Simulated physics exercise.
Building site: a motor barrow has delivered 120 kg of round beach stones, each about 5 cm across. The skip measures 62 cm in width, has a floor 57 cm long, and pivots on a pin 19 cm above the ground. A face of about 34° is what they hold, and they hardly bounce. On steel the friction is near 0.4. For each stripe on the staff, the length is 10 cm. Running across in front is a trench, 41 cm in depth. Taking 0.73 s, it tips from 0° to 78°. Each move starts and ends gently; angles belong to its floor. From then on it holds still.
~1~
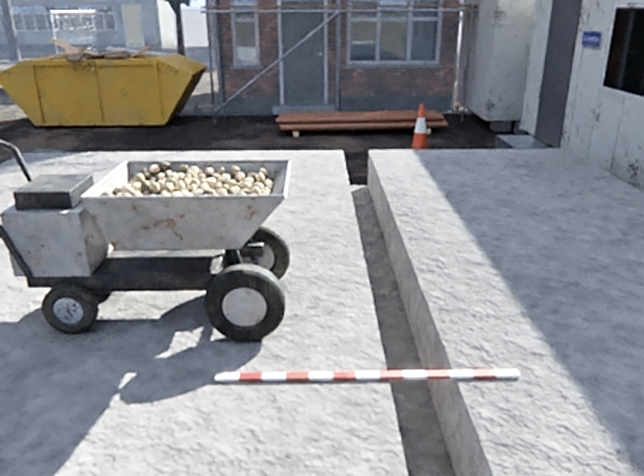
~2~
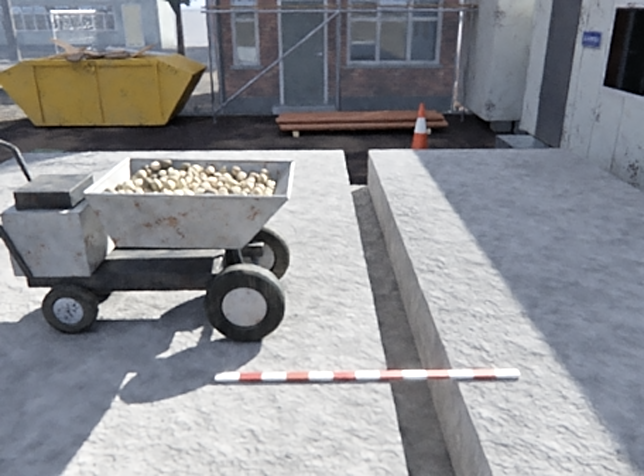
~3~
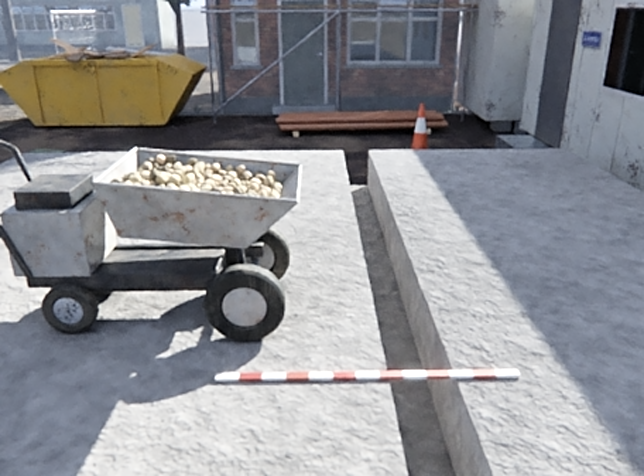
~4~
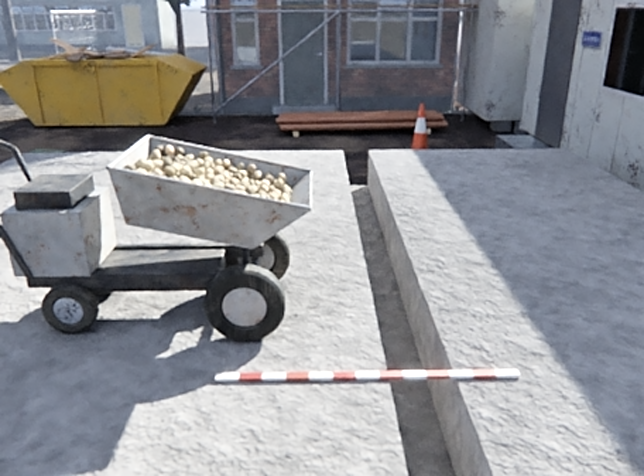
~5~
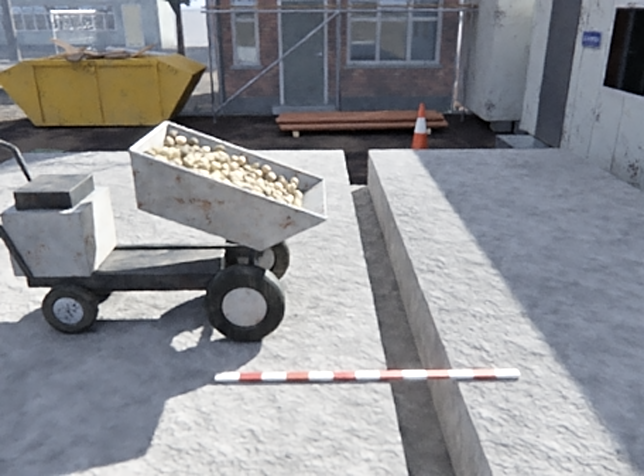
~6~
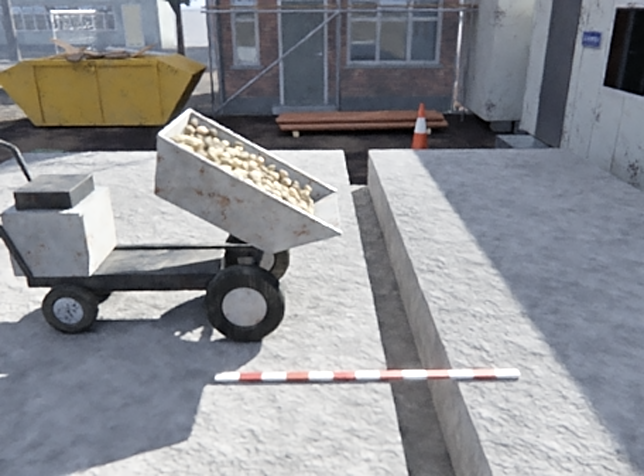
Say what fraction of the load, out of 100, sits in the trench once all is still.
About 92 out of 100.
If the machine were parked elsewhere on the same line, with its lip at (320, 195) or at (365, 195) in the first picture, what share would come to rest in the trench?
First spot about 55, second spot about 10 per cent.
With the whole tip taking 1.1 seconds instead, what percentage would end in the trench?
100 per cent.
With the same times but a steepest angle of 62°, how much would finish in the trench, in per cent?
Then roughly 75 percent.
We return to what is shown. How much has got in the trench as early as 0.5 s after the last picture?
Around 60 per cent of it, at that instant.
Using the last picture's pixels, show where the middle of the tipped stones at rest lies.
Somewhere around (403, 359) in the last picture.
Then, 0.2 s after the last picture the floor is at 66°, 100 % in the skip; the foremost stones are at (368, 277).
Then, 0.5 s after the last picture the floor is at 78°, 39 % in the skip, 1 % short of the trench, 58 % in the trench, 2 % past the trench; the foremost stones are at (441, 299).
Then, 0.9 s after the last picture the floor is at 78°, 1 % in the skip, 1 % short of the trench, 90 % in the trench, 8 % past the trench; the foremost stones are at (553, 297).
Then, 2.8 s after the last picture the floor is at 78°, 0 % in the skip, 92 % in the trench, 8 % past the trench; the foremost stones are past the picture's edge.
